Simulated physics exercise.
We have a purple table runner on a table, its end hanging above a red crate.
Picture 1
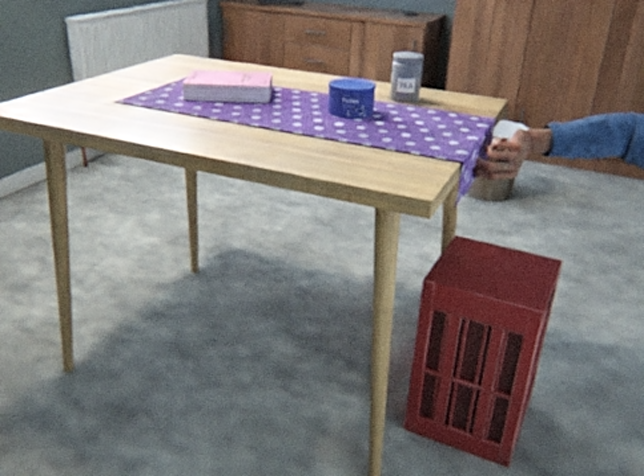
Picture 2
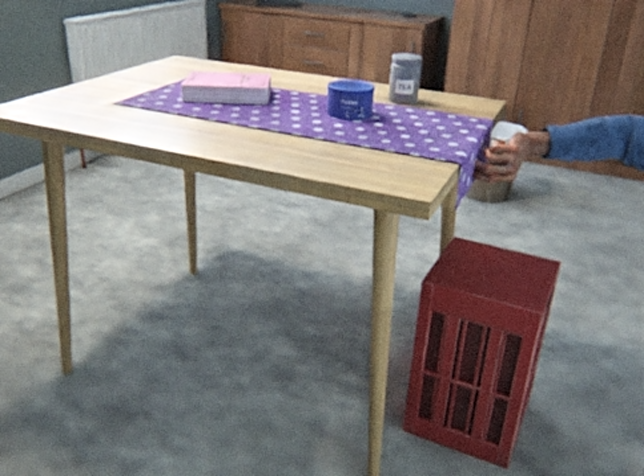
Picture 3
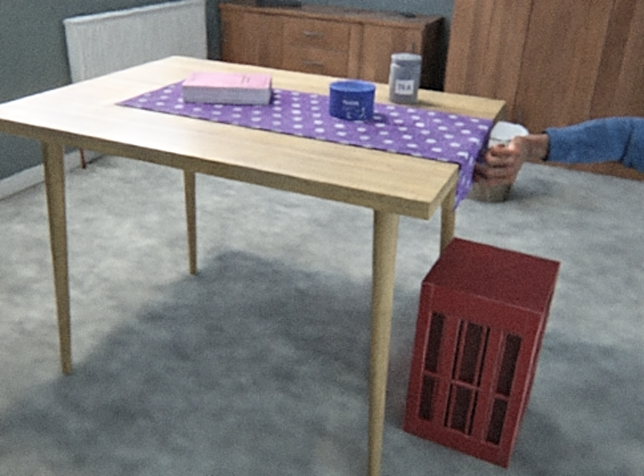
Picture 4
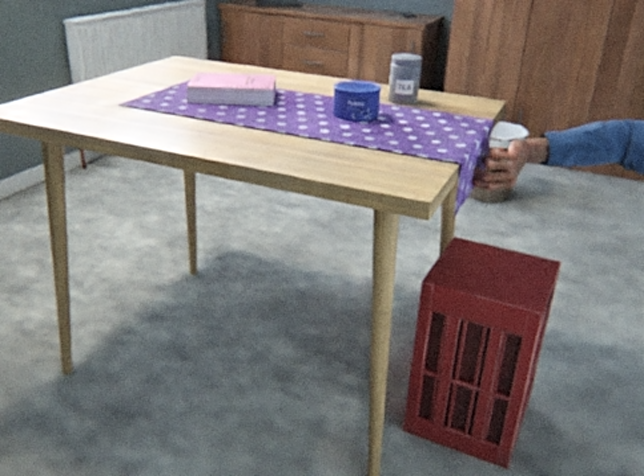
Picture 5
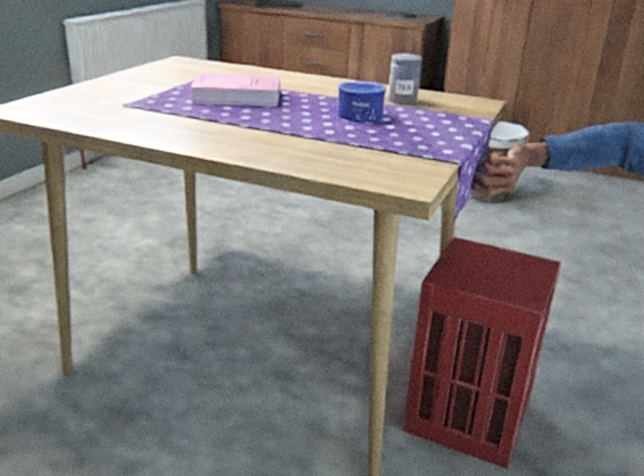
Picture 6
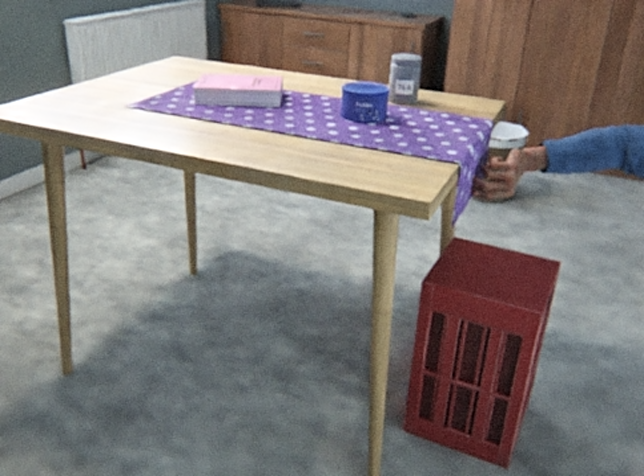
In this clip, a hand at the right slowly pulls the end of a purple polka-dot runner down over a table's edge above a red crate; the pink book and blue tub shift slightly right while the grey jar stays put.
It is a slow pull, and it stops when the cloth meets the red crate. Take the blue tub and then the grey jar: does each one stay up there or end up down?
Taken in turn, the blue tub stays put up there; the grey jar stays put up there.
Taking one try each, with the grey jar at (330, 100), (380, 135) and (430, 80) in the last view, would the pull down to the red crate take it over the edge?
In the first case it remains in place, in the second it remains in place, and in the third it remains in place.
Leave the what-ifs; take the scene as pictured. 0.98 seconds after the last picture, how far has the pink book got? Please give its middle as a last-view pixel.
At that moment it is around (299, 99) in the last view.
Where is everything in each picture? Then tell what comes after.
In the first frame, table runner end (455, 208); blue tub (352, 84); grey jar (409, 55); pink book (229, 78); top of the crate (513, 288).
In the second frame, table runner end (455, 211), far hem (113, 103); grey jar (407, 56); grey jar stands beside the cloth.
In the third frame, table runner end (452, 213); blue tub (353, 85).
In the fourth frame, table runner end (454, 218), far hem (118, 105); grey jar (407, 57).
In the fifth frame, table runner end (454, 223); blue tub (362, 87).
In the sixth frame, table runner end (452, 228), far hem (125, 106); blue tub (366, 87); grey jar (407, 57); top of the crate (512, 289).
Then, 0.50 s on from there, hem going down; tub carried along near (402, 108); jar in place.
Then, 0.98 s on from there, hem on the crate; tub carried along near (433, 112); jar in place.
In the end, hem on the crate; tub carried along near (433, 112); jar in place. The blue tub remains up there and the grey jar keeps clear of the edge.
